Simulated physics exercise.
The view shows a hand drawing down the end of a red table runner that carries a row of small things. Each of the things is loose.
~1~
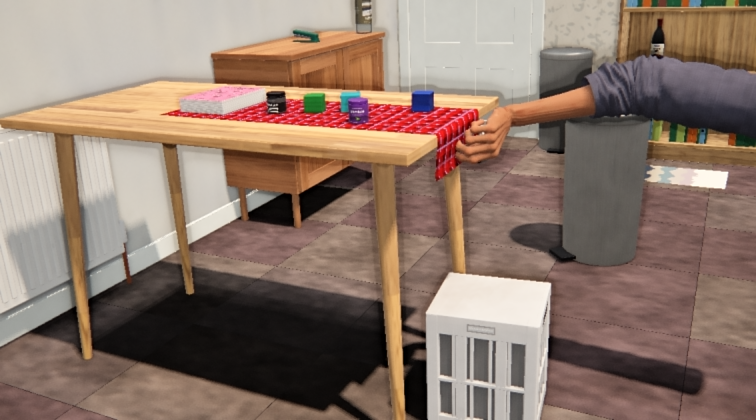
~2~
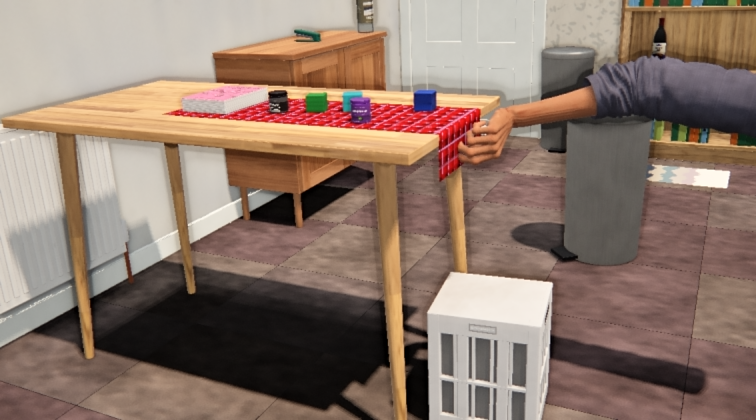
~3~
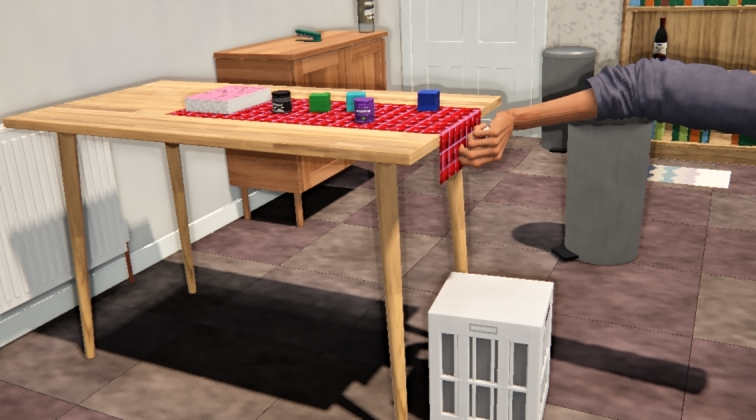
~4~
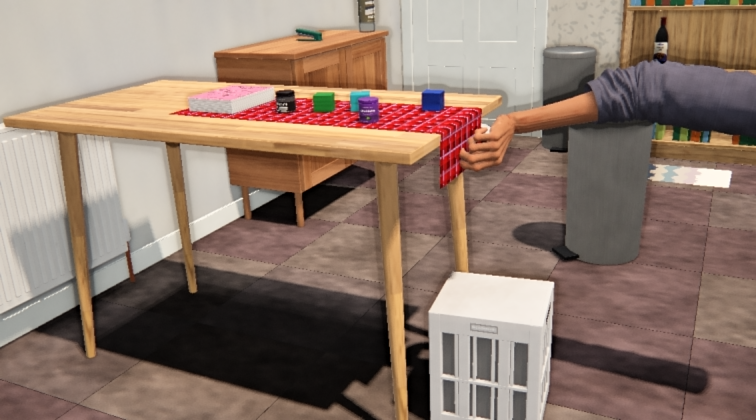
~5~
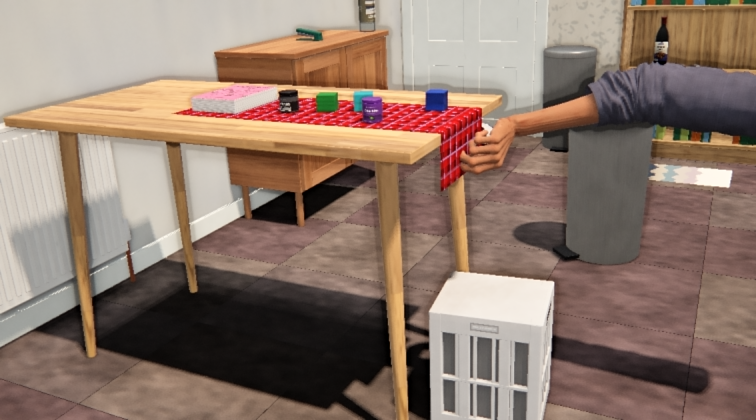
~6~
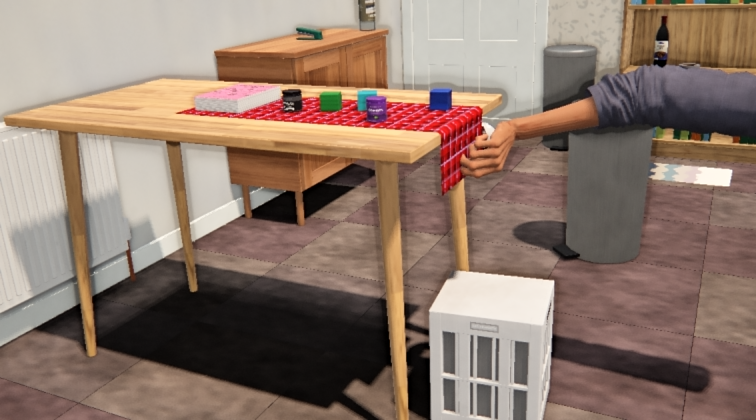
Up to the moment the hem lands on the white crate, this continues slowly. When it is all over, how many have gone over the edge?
The top is going to lose three items.
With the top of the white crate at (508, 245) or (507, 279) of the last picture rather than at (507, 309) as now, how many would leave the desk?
Counts: 1, 2.
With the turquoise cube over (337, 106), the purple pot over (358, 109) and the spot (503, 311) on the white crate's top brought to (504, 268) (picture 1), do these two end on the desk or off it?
The turquoise cube stays put, the purple pot stays put.
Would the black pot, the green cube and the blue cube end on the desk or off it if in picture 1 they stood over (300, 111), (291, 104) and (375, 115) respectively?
Looks like the black pot hangs in there, the green cube hangs in there, and the blue cube ends up down.
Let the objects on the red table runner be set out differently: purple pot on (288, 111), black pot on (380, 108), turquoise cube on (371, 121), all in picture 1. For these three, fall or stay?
I'd say the purple pot hangs on, the black pot takes a fall, and the turquoise cube takes a fall.
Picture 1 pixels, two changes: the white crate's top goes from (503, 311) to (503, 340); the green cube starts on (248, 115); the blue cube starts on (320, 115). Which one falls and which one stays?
Looks like the green cube hangs in there, and the blue cube ends up down.
Soon after, hem near (466, 253); blue cube and purple pot gone.
Then, hem on the crate; blue cube, purple pot and turquoise cube gone.
At rest, hem on the crate; blue cube, purple pot and turquoise cube gone. It carries off three.
